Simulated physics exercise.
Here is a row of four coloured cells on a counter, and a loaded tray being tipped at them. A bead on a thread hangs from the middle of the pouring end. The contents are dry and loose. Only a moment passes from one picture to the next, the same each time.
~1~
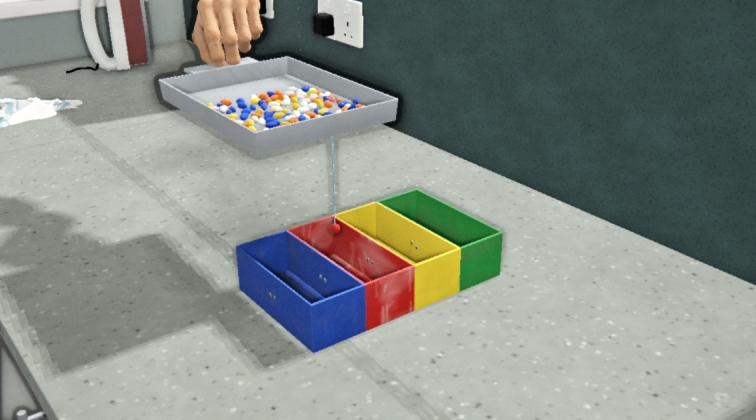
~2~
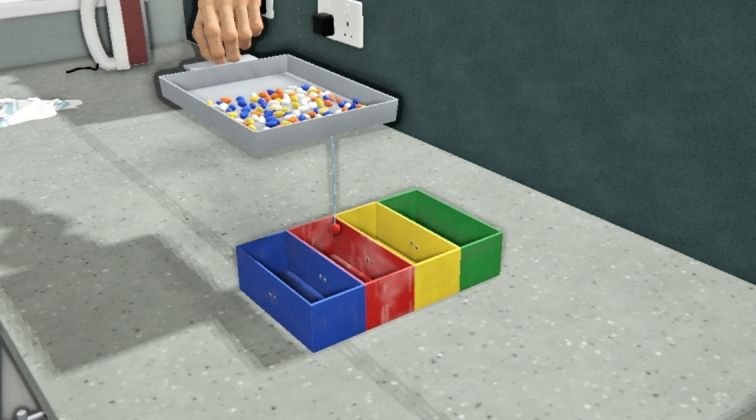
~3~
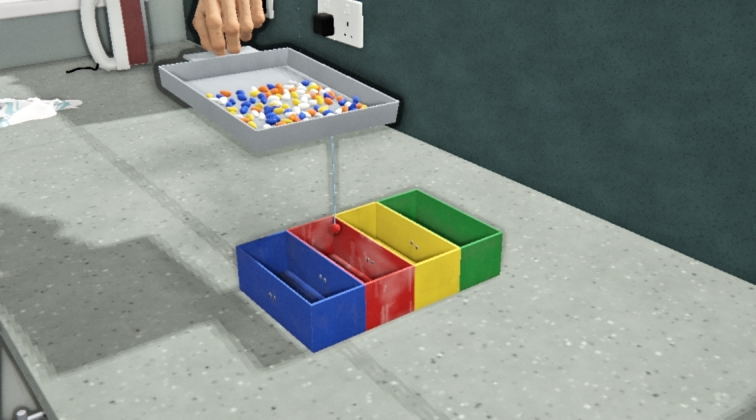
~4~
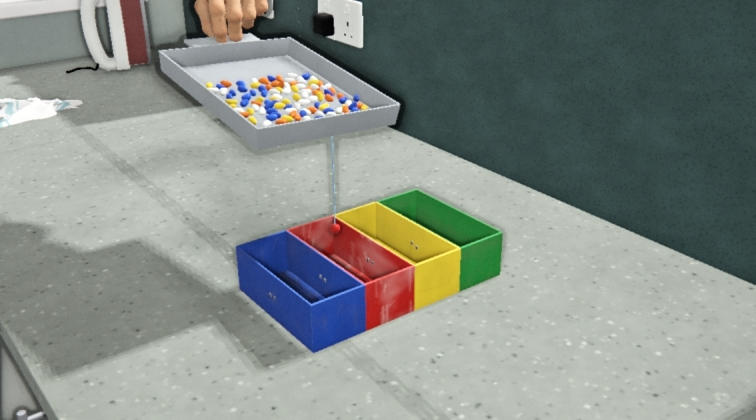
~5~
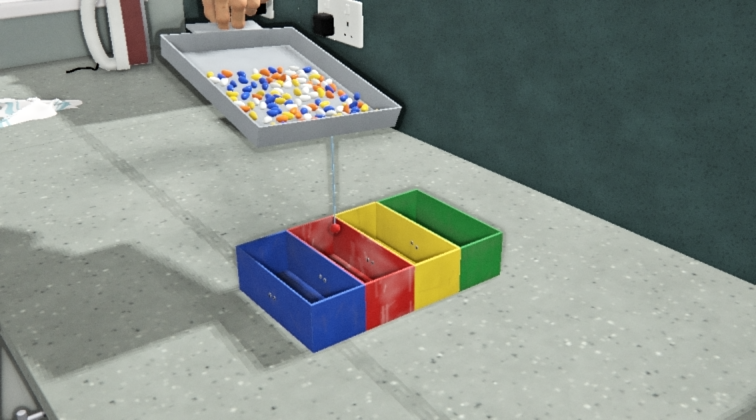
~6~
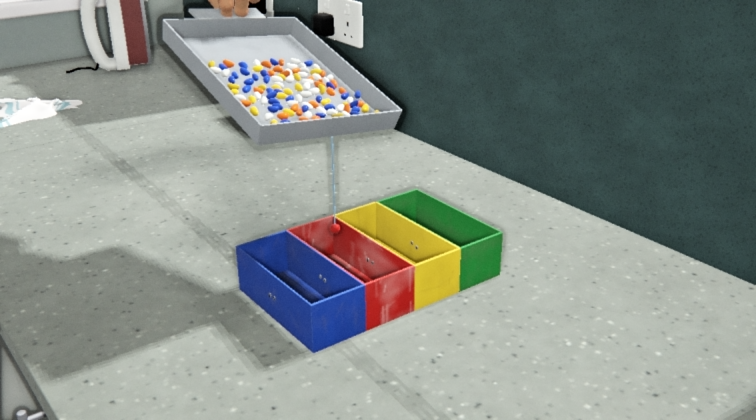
A hand raising the back of a grey tray of jelly beans, tilting it gradually above blue, red, yellow and green cells.
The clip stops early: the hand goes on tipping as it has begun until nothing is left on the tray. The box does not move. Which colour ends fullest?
The yellow one ends fullest.
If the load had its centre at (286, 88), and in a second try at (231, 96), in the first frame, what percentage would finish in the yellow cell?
In turn 80 and 70 in a hundred.
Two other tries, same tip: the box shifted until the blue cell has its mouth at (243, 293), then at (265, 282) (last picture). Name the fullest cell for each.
In turn: The green one; the cell in green.
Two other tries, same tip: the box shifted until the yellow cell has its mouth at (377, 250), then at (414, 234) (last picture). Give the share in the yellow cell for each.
First some 40, then 60 per cent.
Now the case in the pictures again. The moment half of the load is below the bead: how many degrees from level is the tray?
Around 115° of tilt.
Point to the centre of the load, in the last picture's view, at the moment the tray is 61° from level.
Close to (341, 91).
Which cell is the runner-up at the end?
It is the cell in red.
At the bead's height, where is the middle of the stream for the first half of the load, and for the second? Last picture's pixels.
First near (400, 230), later near (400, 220).
Soon, tray tipped steeply; all on the tray.
A while on, tray tipped right over; nearly all on the tray; a stray few in the yellow cell; a stray few falling or outside the box.
Towards the end, tray tipped past a quarter turn; about two thirds in the yellow cell; about a quarter in the red cell; a small part in the green cell; a stray few falling or outside the box.
Finally, tray tipped past a quarter turn; about two thirds in the yellow cell; about a quarter in the red cell; a small part in the green cell; none in the blue cell; a stray few outside the box.
